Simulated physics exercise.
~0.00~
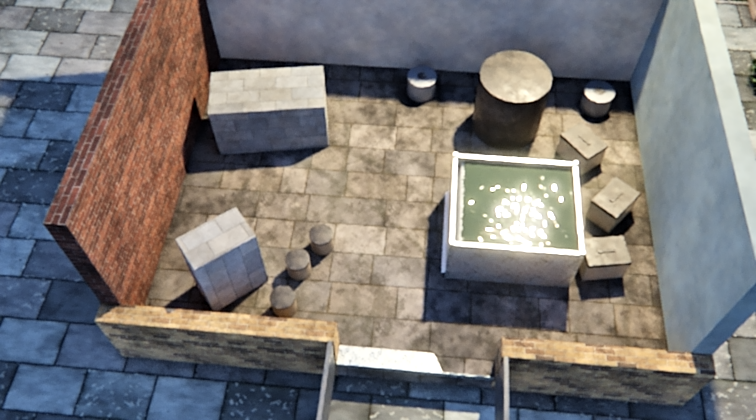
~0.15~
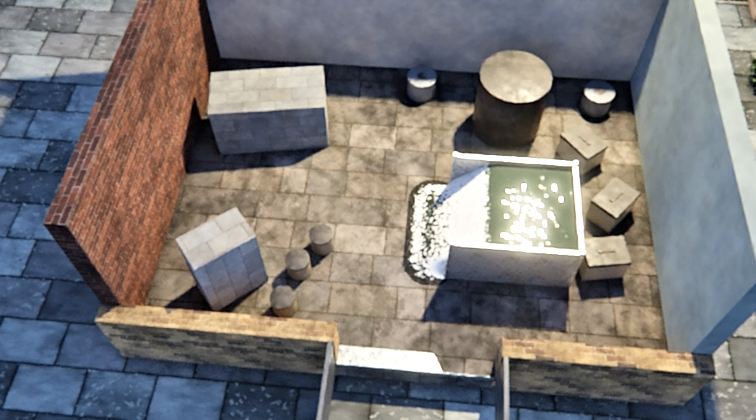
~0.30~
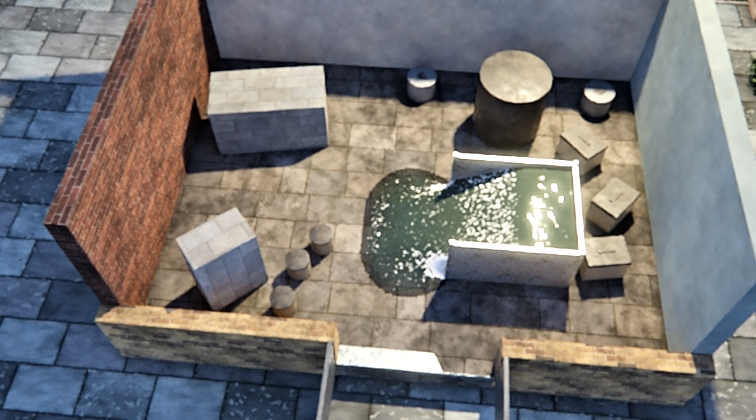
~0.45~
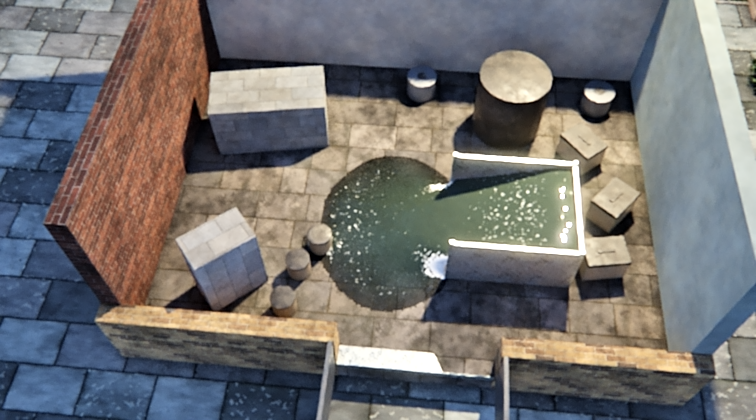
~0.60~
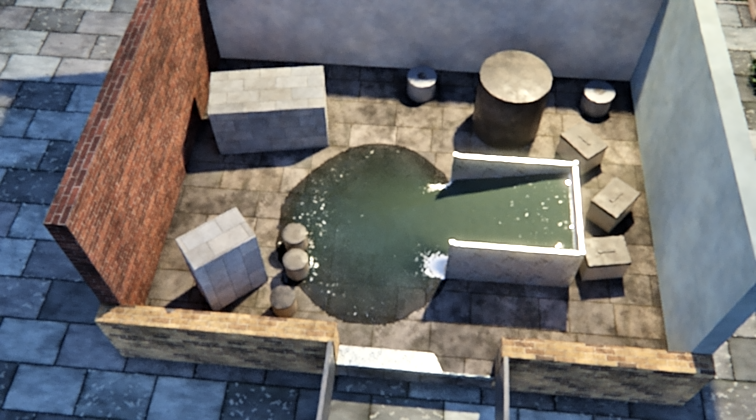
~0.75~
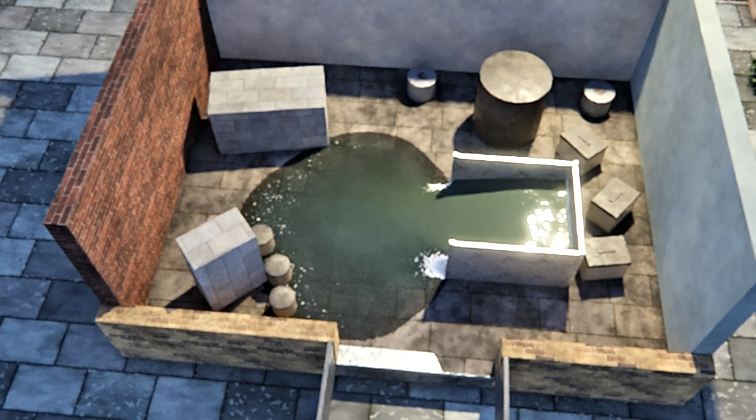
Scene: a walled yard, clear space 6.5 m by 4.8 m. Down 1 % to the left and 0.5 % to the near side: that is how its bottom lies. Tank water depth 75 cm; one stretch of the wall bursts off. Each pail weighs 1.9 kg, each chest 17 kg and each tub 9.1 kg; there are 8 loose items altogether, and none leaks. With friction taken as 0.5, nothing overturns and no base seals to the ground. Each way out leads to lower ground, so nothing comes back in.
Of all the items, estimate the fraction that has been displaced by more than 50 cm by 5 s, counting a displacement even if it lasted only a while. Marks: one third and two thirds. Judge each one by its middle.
It is a third to two thirds.
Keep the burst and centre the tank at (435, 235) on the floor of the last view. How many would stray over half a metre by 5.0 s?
The count would be 3.
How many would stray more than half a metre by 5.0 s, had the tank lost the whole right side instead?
The answer then is 7.
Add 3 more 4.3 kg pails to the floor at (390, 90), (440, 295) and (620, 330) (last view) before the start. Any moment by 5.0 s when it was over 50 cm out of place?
Order as listed: Inside half a metre / inside half a metre / inside half a metre.
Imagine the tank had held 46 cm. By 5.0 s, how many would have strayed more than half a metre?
So the tally would be 3.
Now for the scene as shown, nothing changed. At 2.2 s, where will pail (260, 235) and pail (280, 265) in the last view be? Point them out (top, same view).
They should sit about (171, 200) and (235, 299) in the last view.
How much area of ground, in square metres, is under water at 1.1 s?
About 12 m2 is covered.
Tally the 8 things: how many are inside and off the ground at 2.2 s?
That would be 3 of them.
After 1.1 s 1 of 8 are over 50 cm from their spots; 2 afloat.
After 2.2 s 3 of 8 are over 50 cm from their spots; 3 afloat.
After 3.5 s 1 of 8 are over 50 cm from their spots; 3 afloat.
After 5.0 s 3 of 8 are over 50 cm from their spots, and 3 have been at some point; 3 afloat.
